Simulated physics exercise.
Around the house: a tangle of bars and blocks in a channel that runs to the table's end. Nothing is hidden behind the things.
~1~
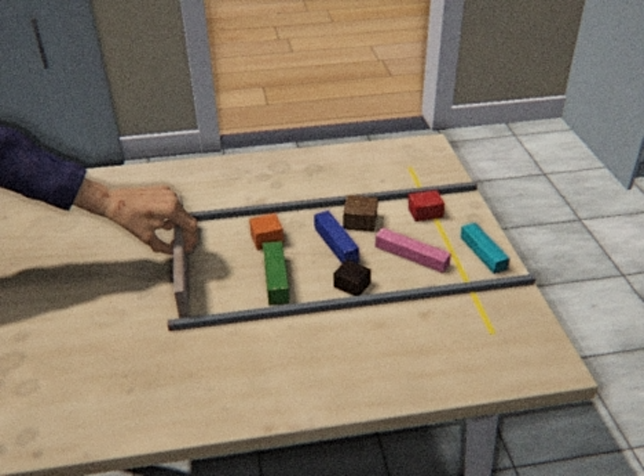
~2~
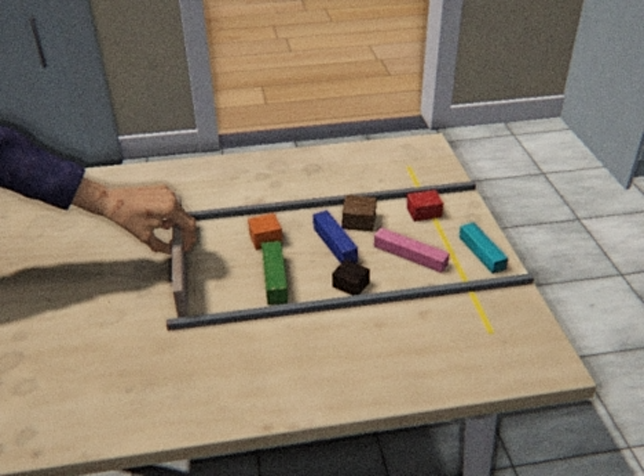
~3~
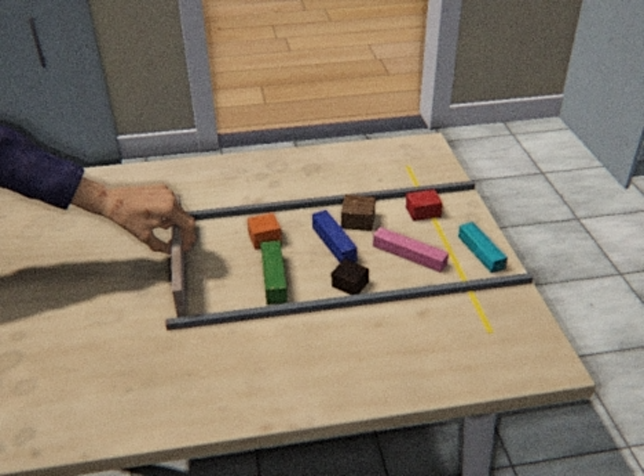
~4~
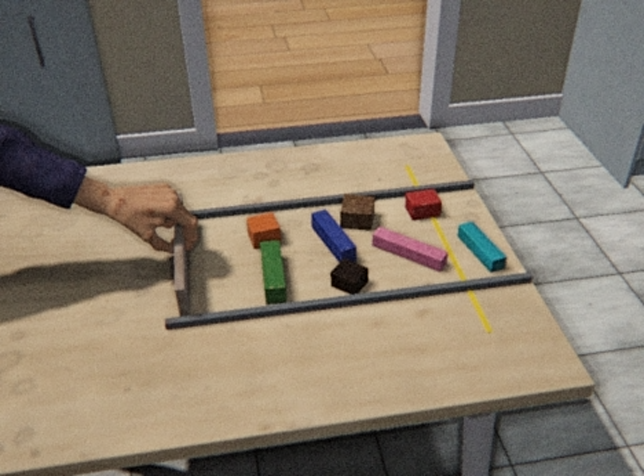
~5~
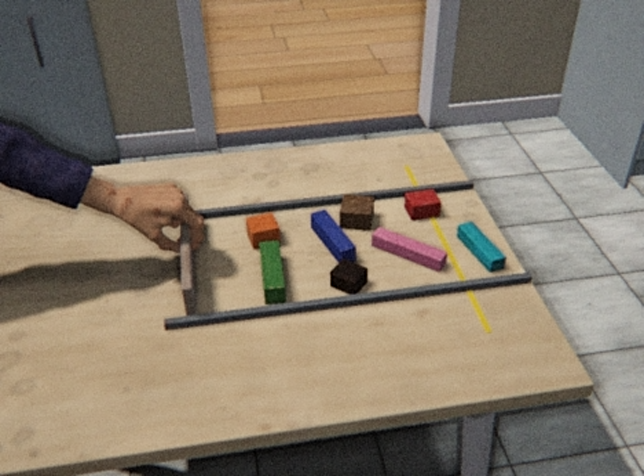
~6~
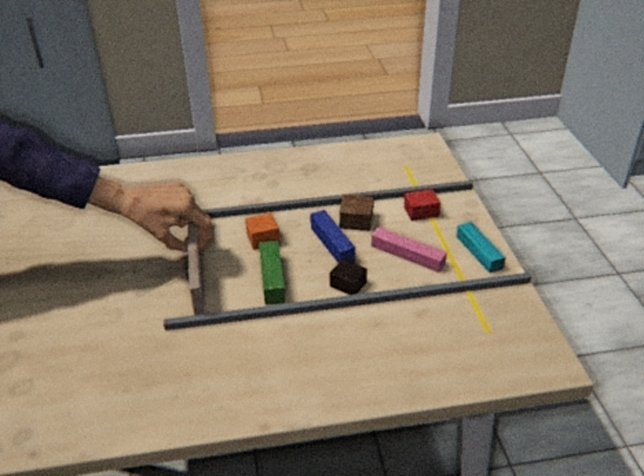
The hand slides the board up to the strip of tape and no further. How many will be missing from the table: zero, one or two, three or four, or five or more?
Outcome: The number that fall off is one or two.
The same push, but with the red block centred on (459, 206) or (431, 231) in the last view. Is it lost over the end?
In that order, it goes over; comes down.
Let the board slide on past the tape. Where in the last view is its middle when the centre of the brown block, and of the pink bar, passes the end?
At (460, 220) for the brown block; at (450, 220) for the pink bar.
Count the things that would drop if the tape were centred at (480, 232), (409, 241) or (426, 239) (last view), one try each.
In that order 6, 0 and 1.
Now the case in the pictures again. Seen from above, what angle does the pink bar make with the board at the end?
Near 0 degrees.
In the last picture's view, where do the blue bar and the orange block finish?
First (474, 224), then (447, 211).
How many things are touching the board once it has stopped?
In contact: 2.
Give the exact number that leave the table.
The count is 2.
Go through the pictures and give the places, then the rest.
Turquoise stick (484, 248); red block (426, 206); pink bar (412, 250); board (181, 254); tape (445, 238), in the first picture.
Red block (425, 206); board (179, 253), in the second picture.
Pink bar (410, 249); orange block (264, 231), in the third picture.
Turquoise stick (481, 246); black block (349, 277), in the fourth picture.
Red block (423, 205); green bar (272, 272), in the fifth picture.
Turquoise stick (480, 246); red block (422, 205); pink bar (408, 249); board (195, 251); tape (441, 237), in the sixth picture.
Soon after, none off yet; turquoise stick at rest near (480, 246); red block at rest near (422, 205); pink bar at rest near (408, 249).
After that, none off yet; turquoise stick at rest near (480, 246); red block at rest near (423, 205); pink bar displaced a little near (422, 248).
And then, none off yet; turquoise stick moving near (485, 246); red block displaced well along near (477, 193); pink bar displaced about its own width near (465, 242).
In the end, the number that fall off is one or two; gone, red block and turquoise stick.
